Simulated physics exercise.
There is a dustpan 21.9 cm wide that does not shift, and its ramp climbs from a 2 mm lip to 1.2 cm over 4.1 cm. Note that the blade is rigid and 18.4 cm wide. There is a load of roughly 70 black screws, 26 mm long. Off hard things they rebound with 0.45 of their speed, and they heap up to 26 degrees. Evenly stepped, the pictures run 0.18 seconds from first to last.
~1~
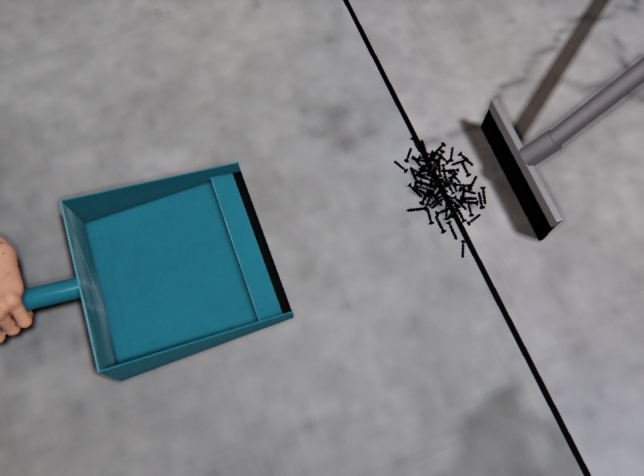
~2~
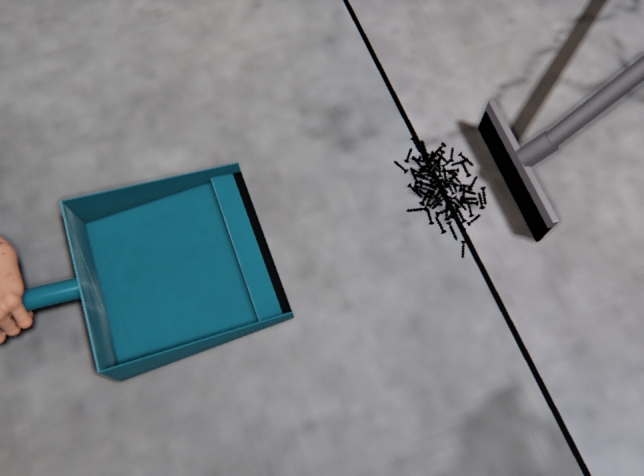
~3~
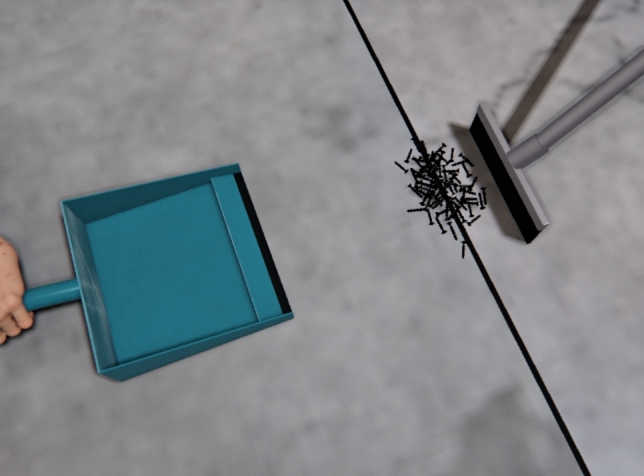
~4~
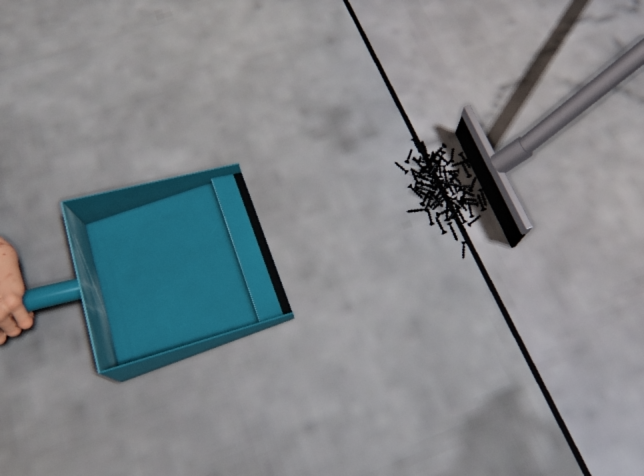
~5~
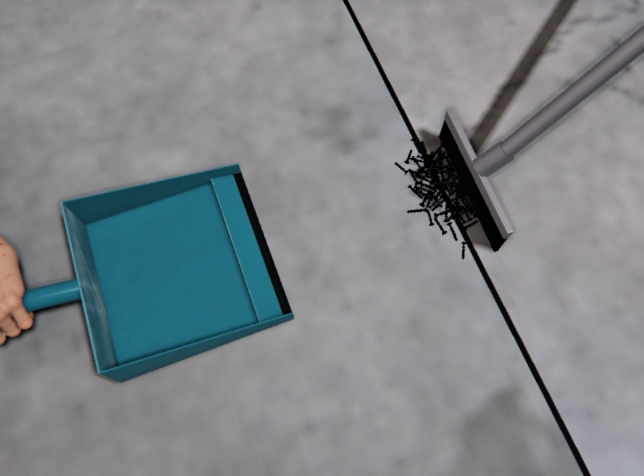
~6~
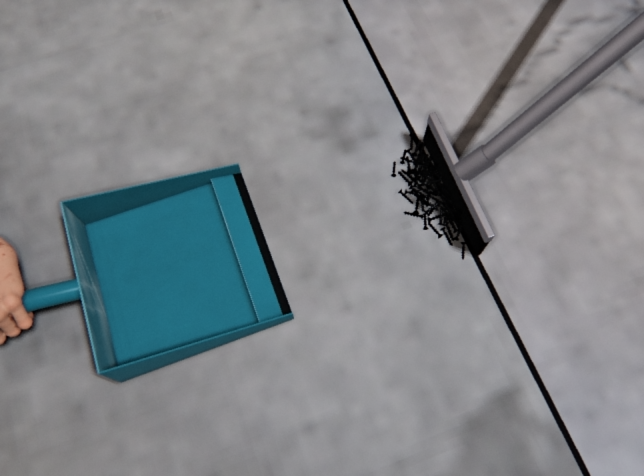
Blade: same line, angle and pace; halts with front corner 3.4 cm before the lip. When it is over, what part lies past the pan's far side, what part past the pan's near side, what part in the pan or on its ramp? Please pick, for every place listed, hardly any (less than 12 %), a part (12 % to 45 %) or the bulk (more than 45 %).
Far side: Hardly any, near side: Hardly any, pan: A part.
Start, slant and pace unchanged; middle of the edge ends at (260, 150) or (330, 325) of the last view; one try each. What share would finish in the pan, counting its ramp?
Some 5 and 0 per cent.
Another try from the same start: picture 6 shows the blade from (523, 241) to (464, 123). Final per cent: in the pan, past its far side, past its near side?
Split: Pan = 5, far = 0, near = 10.
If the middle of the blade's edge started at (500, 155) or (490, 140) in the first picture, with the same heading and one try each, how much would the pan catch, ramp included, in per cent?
Some 20 and 10 per cent.
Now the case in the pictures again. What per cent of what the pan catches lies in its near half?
Roughly 40 per cent.
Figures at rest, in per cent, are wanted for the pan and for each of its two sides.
Far side: 5%. Near side: 0%. Pan: 20%.
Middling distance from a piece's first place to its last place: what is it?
It comes to some 24 cm.
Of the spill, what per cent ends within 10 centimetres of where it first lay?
I'd say about 0 per cent.
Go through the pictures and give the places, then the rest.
The first frame shows blade from (555, 222) to (493, 107), moved 0.0 cm, 0 of the pieces shifted so far; middle of the pieces at (441, 187); pan at (170, 274).
The second frame shows blade from (551, 223) to (490, 108), moved 0.4 cm, 0 of the pieces shifted so far; middle of the pieces at (441, 187).
The third frame shows blade from (542, 225) to (481, 110), moved 1.7 cm, 0 of the pieces shifted so far; middle of the pieces at (441, 188).
The fourth frame shows blade from (525, 229) to (466, 113), moved 3.9 cm, 0 of the pieces shifted so far; middle of the pieces at (441, 188).
The fifth frame shows blade from (507, 233) to (449, 117), moved 6.2 cm, 26 of the pieces shifted so far; middle of the pieces at (439, 189).
The sixth frame shows blade from (488, 237) to (432, 120), moved 8.5 cm, 65 of the pieces shifted so far; middle of the pieces at (429, 192); pan at (170, 275).
Then, 0.18 s after the last picture, middle of the blade 15 cm from the lip; 0 % over the lip, far side 0 %, near side 0 %.
Then, 0.29 s after the last picture, middle of the blade 7 cm from the lip; 0 % over the lip, far side 5 %, near side 0 %.
Then, 0.55 s after the last picture, middle of the blade 4 cm from the lip; 20 % over the lip, far side 10 %, near side 0 %.
In the end, far side 5 %, near side 0 %, pan 20 %, in front of the lip or behind the blade 75 %.
